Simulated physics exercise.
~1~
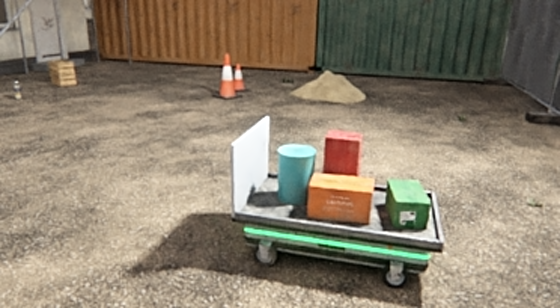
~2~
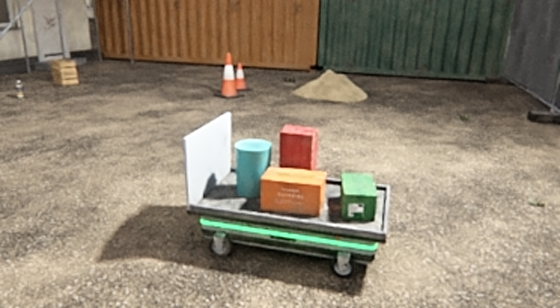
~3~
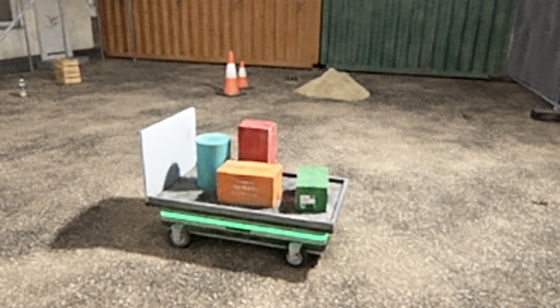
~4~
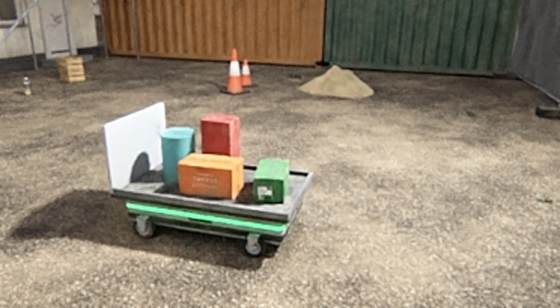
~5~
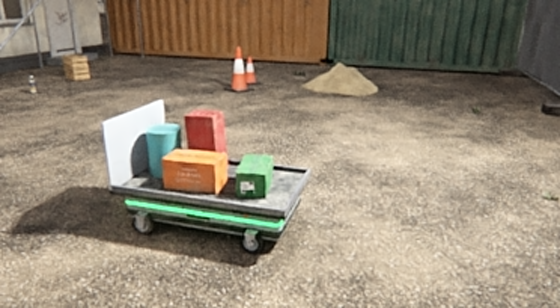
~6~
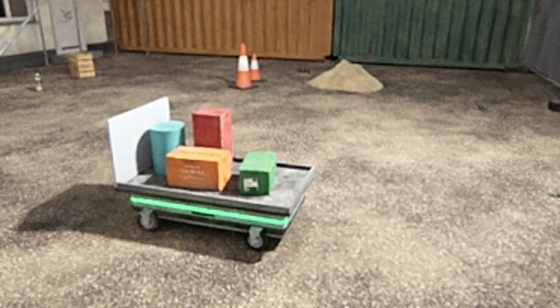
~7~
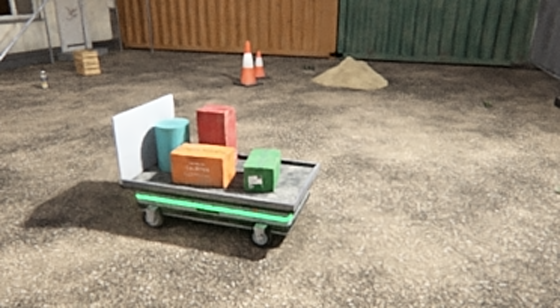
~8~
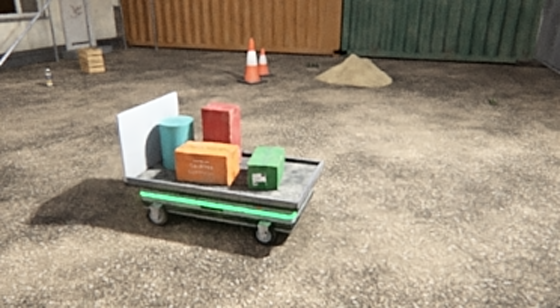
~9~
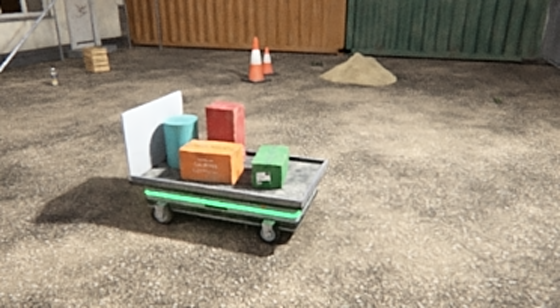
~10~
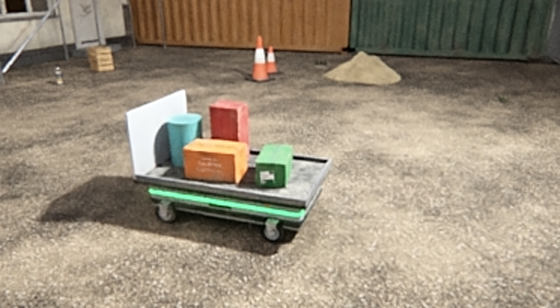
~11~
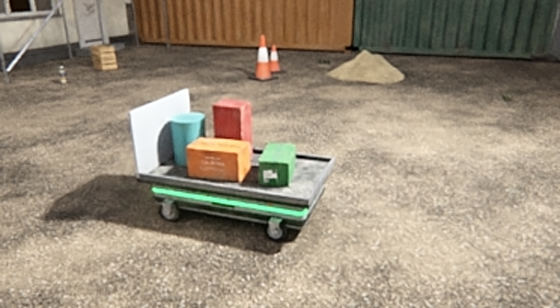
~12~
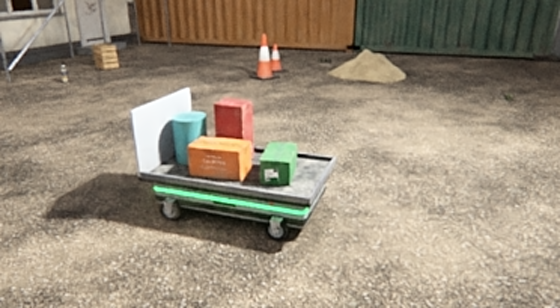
A flat cart carrying a turquoise pail and red, orange and green boxes rolled left across a gravelly yard, then stopped, and the pail and the orange and green boxes slid toward its tall white board, everything staying upright.
